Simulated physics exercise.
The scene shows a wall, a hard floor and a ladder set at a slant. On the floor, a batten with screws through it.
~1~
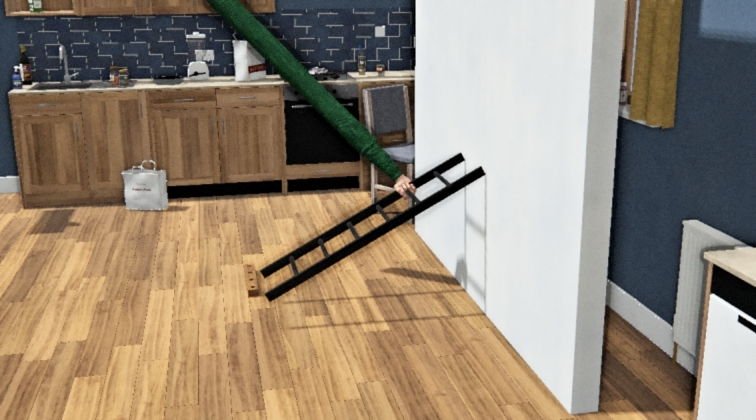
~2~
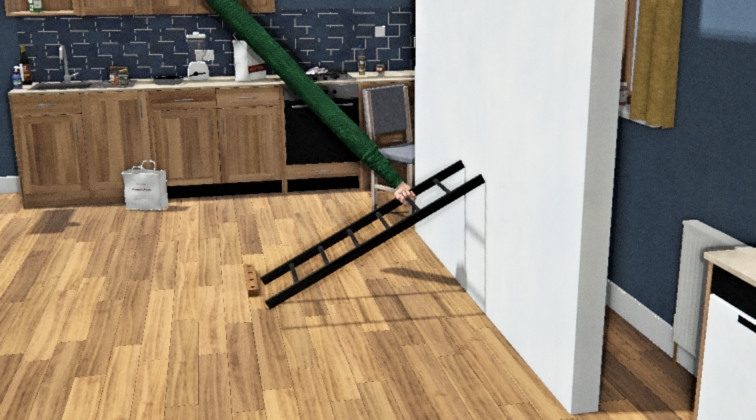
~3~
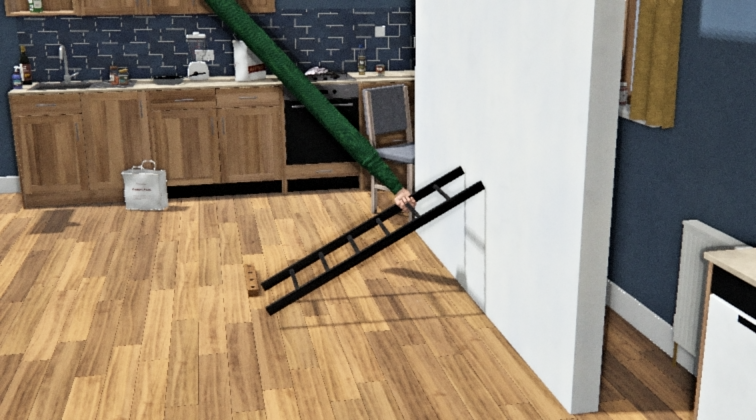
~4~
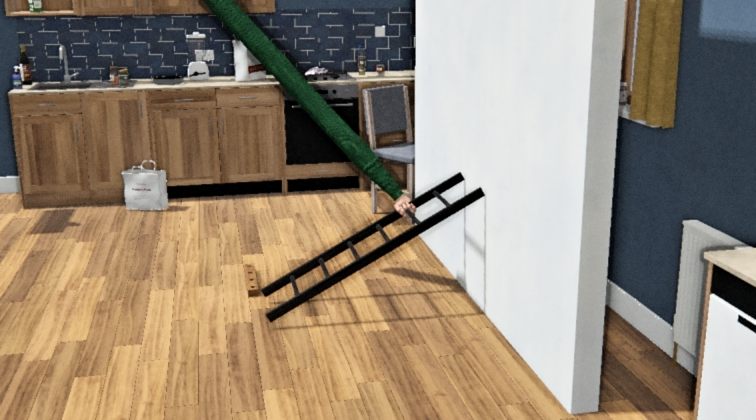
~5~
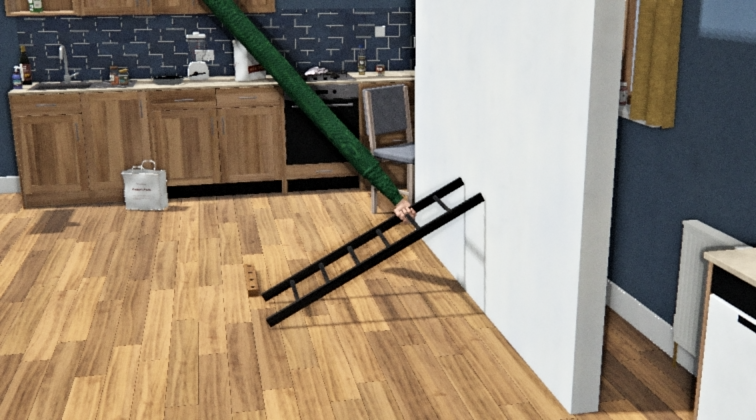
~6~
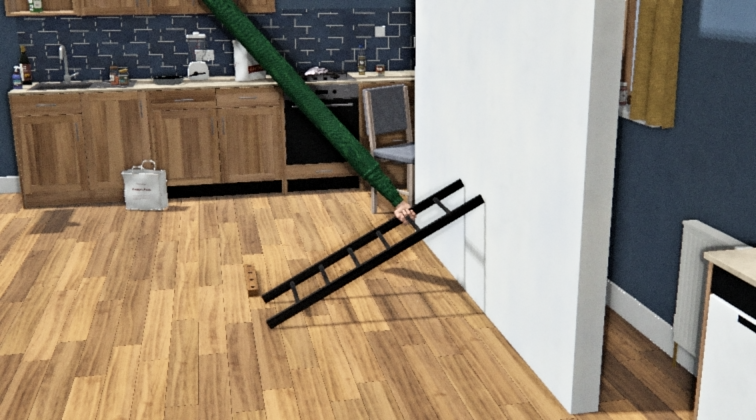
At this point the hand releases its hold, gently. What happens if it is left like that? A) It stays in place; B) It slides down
It slides down (B).
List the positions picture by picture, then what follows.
The first picture shows still on the way; black ladder (369, 224); batten (251, 280).
The second picture shows still on the way; black ladder (369, 231); batten (251, 280).
The third picture shows still on the way; black ladder (369, 238); batten (251, 280).
The fourth picture shows still on the way; black ladder (369, 244); batten (251, 280).
The fifth picture shows still on the way; black ladder (369, 249); batten (251, 280).
The sixth picture shows in place, still held; black ladder (369, 251); batten (251, 280).
Then, 0.32 s later than the last frame, black ladder tilted by 15° near (360, 279).
When it is over, the black ladder slips down, near (355, 304).
